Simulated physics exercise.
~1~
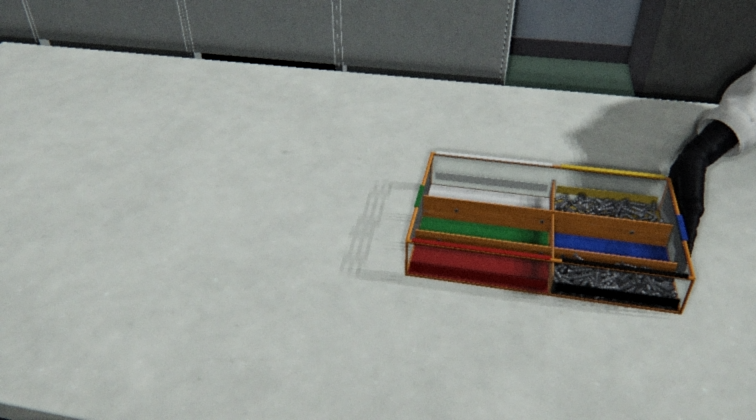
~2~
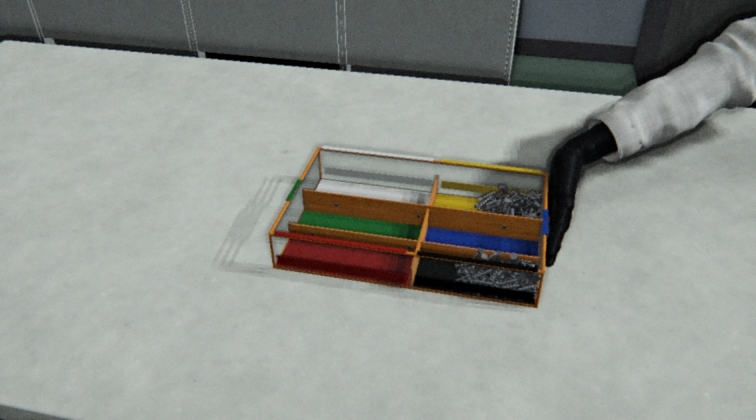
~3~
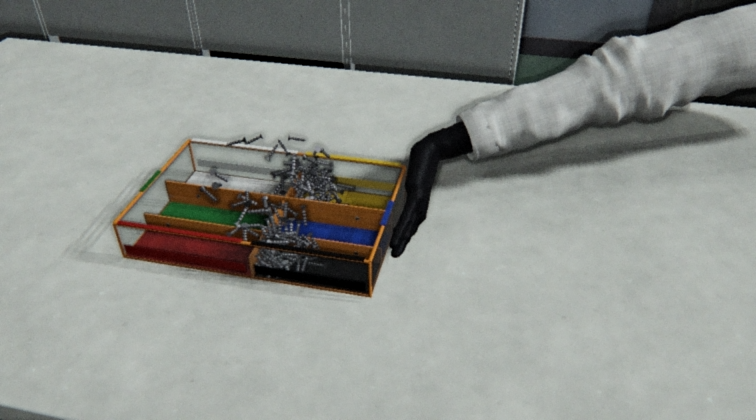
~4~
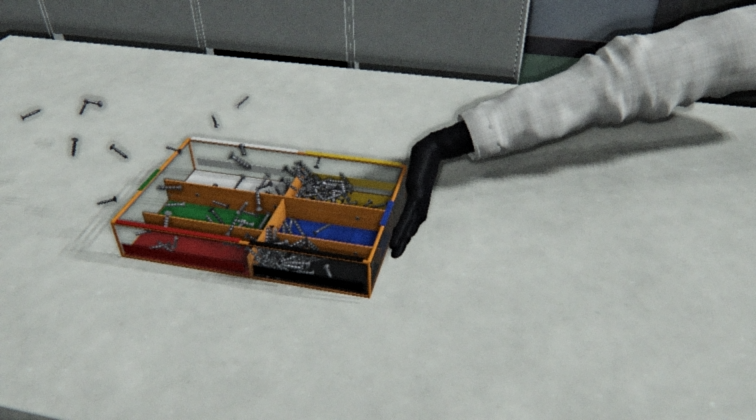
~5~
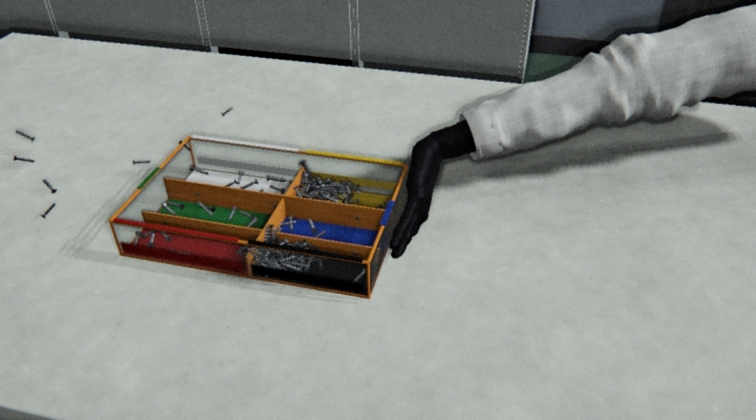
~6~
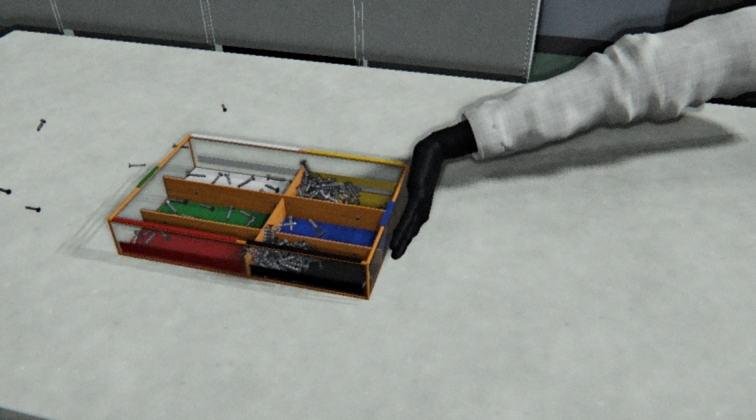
A black-gloved hand slides the screw tray left and stops, scattering screws across compartments and outside.
